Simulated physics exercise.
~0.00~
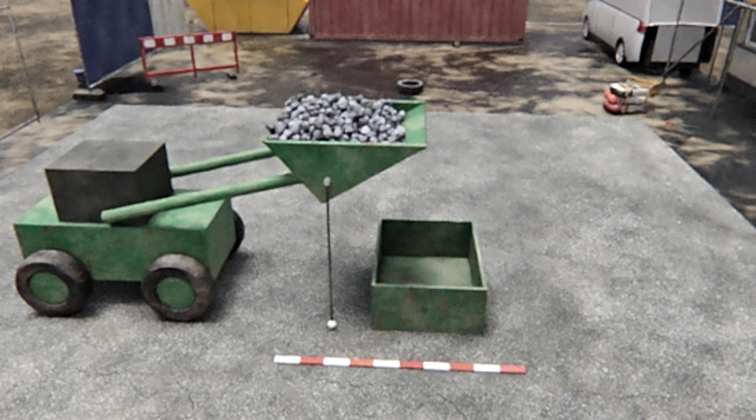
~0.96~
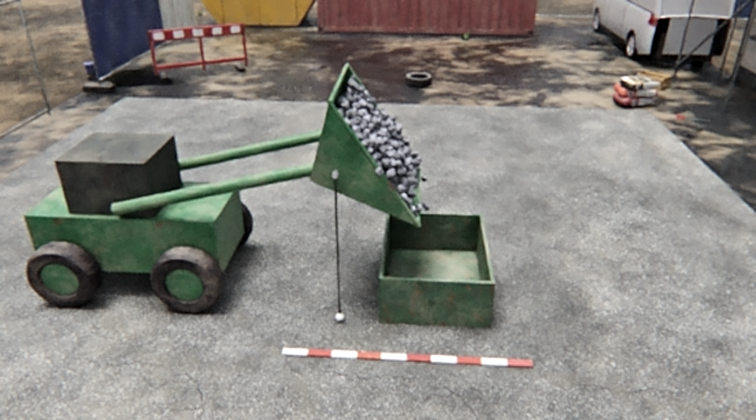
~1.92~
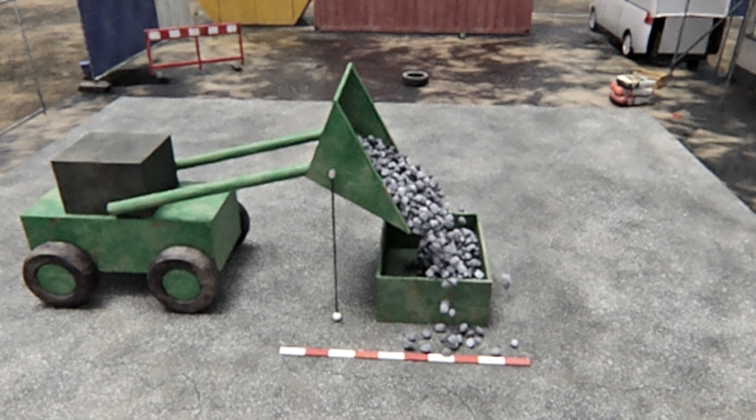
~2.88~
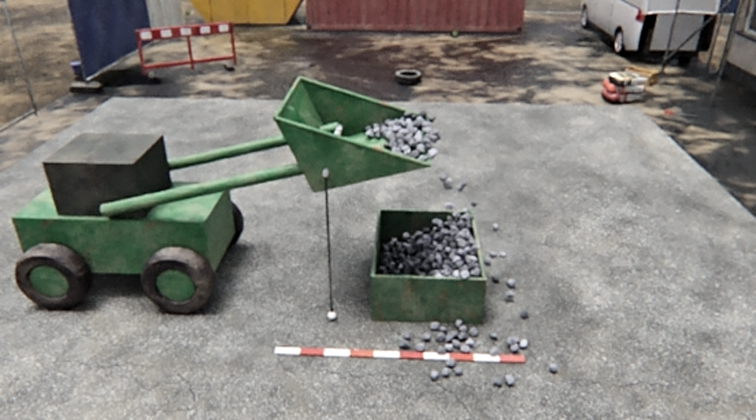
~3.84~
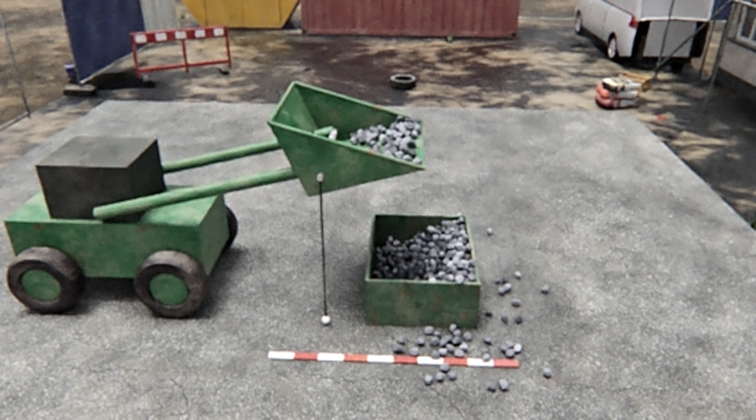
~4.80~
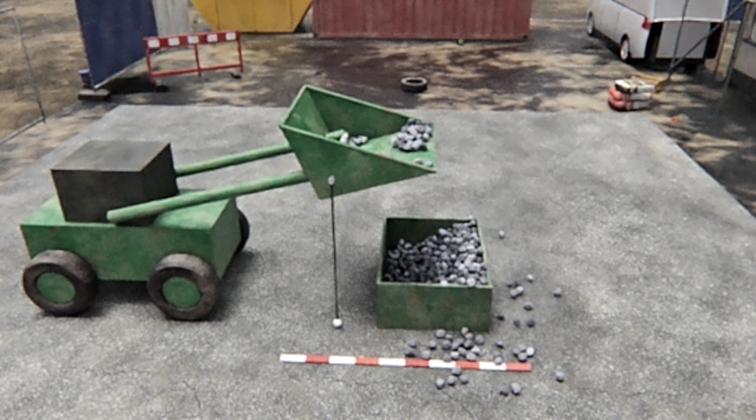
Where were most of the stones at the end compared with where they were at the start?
At the start the stones were heaped in the loader's raised bucket, but by the end most of them were lower and further right, in the green bin, with some scattered on the ground around it.
